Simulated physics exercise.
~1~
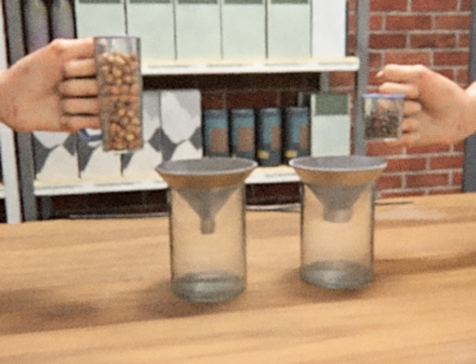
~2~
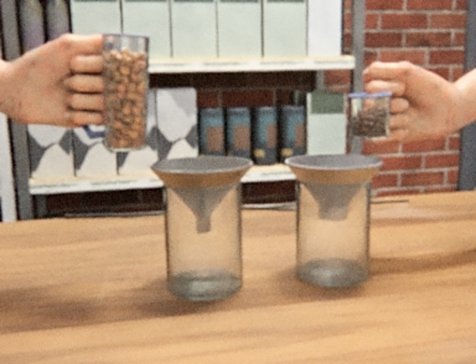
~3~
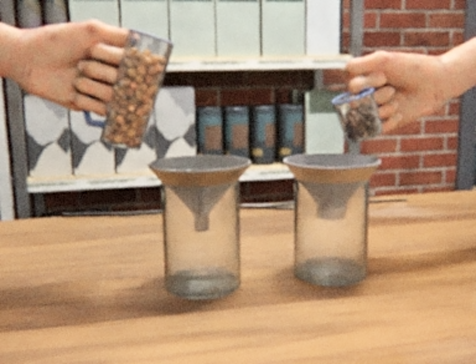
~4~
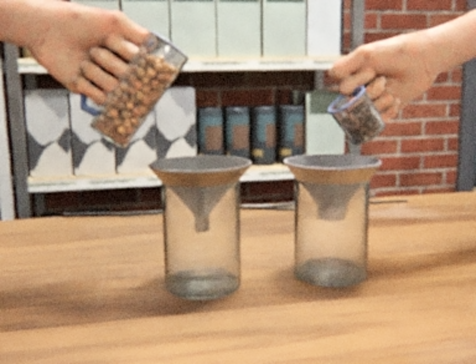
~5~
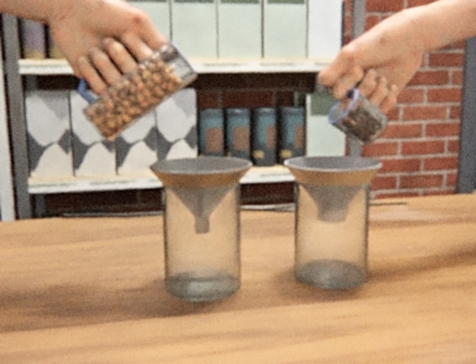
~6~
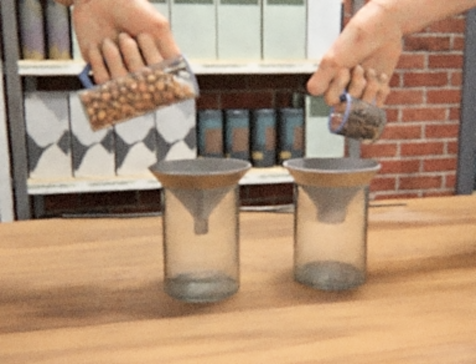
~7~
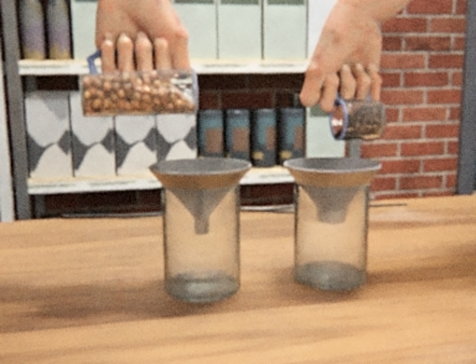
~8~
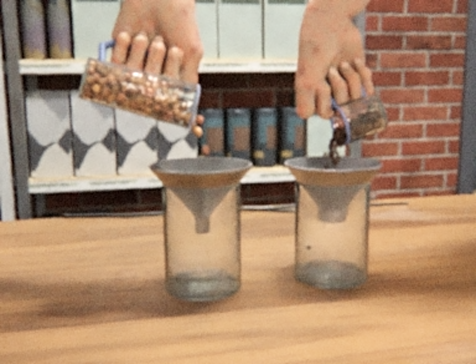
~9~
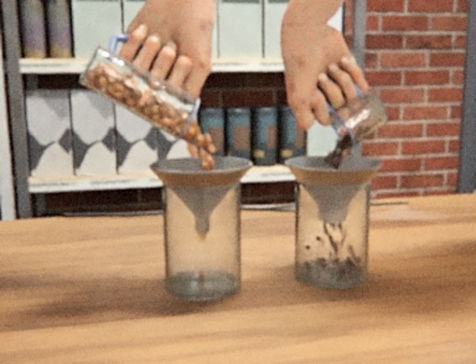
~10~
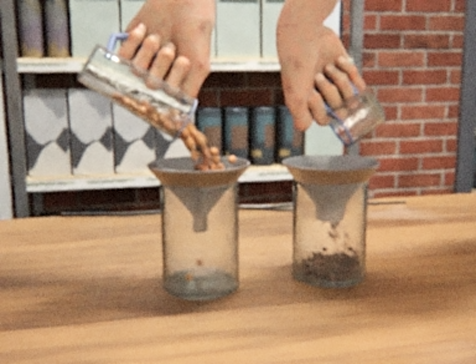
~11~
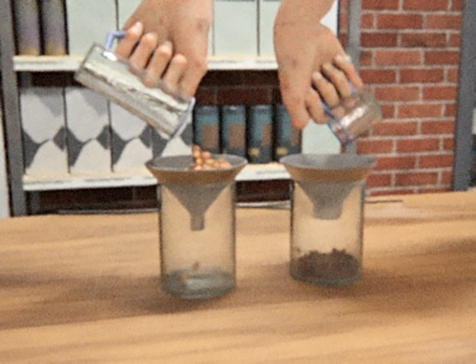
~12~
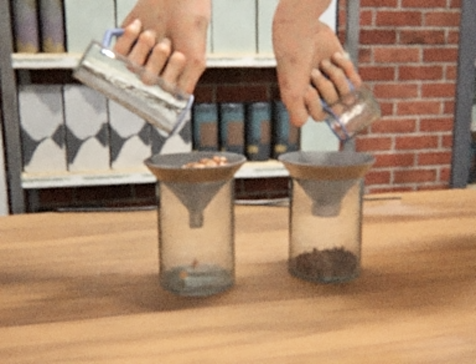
In the video, two hands tip clear cups over funnels set in glass jars on a wooden counter, pouring large brown pieces on the left and small dark bits on the right. The left pieces mostly stay stuck in their funnel, while the right ones collect in the jar.
